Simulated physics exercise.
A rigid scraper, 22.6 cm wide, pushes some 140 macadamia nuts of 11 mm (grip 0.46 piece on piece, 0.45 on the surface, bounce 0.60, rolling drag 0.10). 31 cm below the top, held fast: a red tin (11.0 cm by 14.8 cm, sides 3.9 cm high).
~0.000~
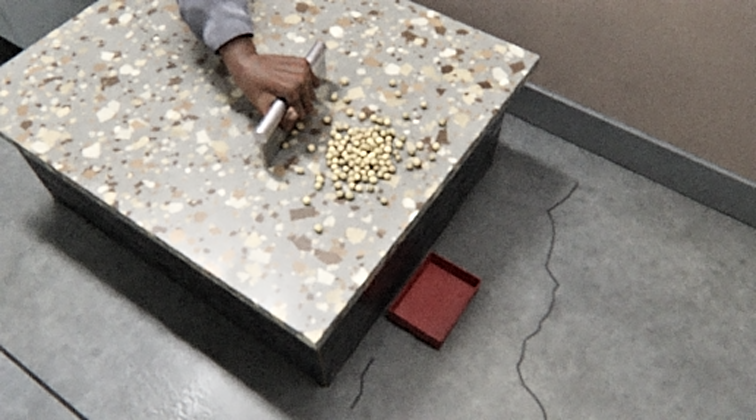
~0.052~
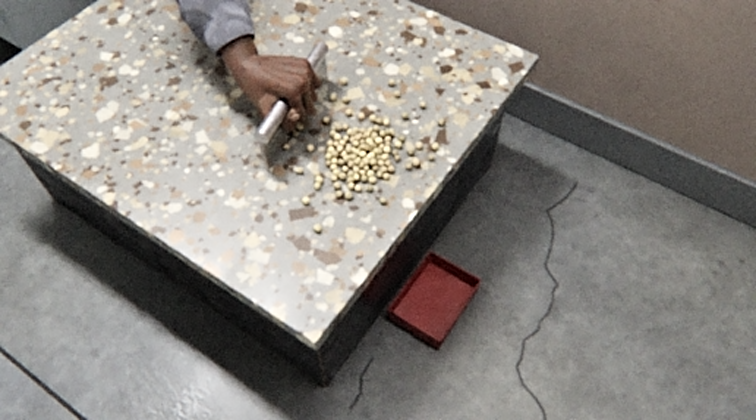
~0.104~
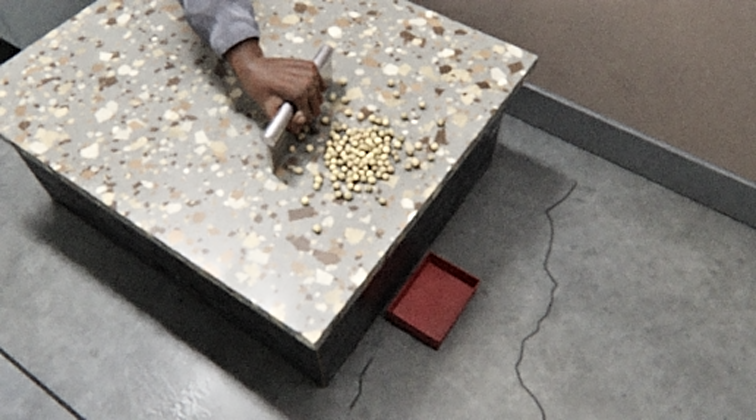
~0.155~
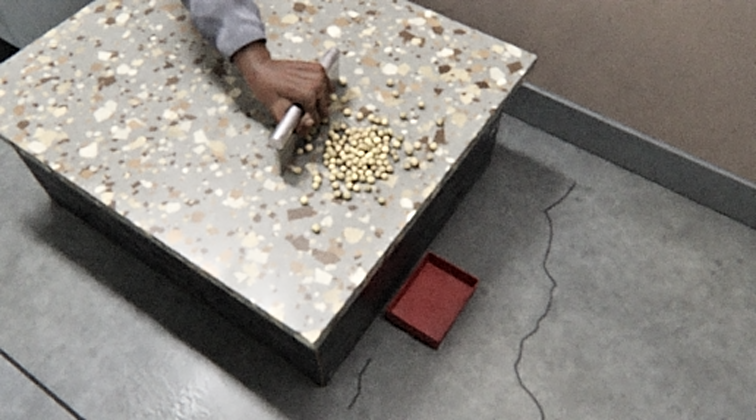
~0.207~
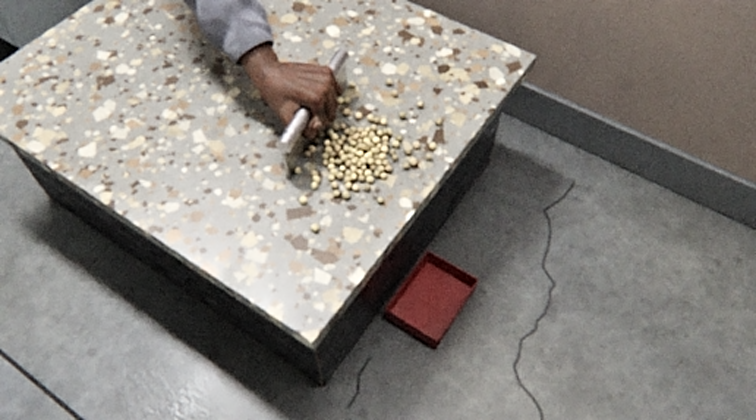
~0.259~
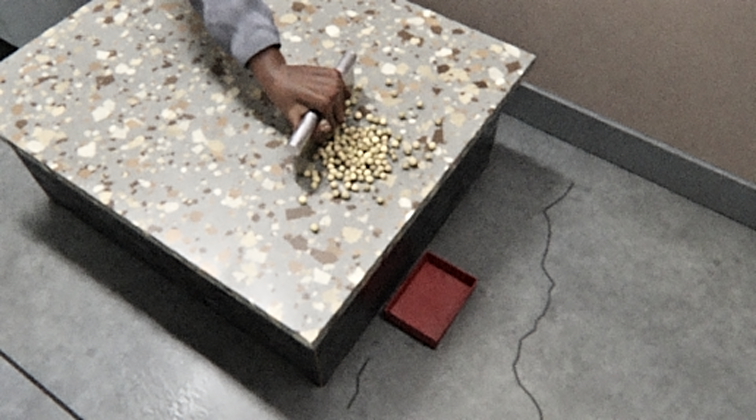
A hand sliding a metal scraper rightward across a speckled tabletop into a pile of small round nuts, nudging the nearest ones.
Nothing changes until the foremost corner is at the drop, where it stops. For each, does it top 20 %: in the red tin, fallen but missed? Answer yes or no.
Red tin: Yes, missed: Yes.
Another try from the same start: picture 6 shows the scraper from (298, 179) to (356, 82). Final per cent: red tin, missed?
Red tin 40, missed 40.
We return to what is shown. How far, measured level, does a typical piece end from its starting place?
Some 20 cm.
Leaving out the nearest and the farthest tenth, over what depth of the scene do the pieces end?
Some 26 cm.
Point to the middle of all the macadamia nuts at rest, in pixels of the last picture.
Around (447, 283).
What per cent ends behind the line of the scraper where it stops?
About 10 per cent.
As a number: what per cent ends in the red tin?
About 45 per cent.
After 0.56 s, scraper 15 cm from its start, spill 19 cm wide; still on top 100 %.
Then, at 0.86 s, scraper 24 cm from its start, spill 24 cm wide; off the edge, not caught 35 %, still on top 65 %.
Then, at 1.11 s, scraper 25 cm from its start, spill 26 cm wide; red tin 40 %, off the edge, not caught 40 %, still on top 25 %.
At rest (2.4 s), red tin 45 %, fallen but missed 30 %, still on top 25 %.
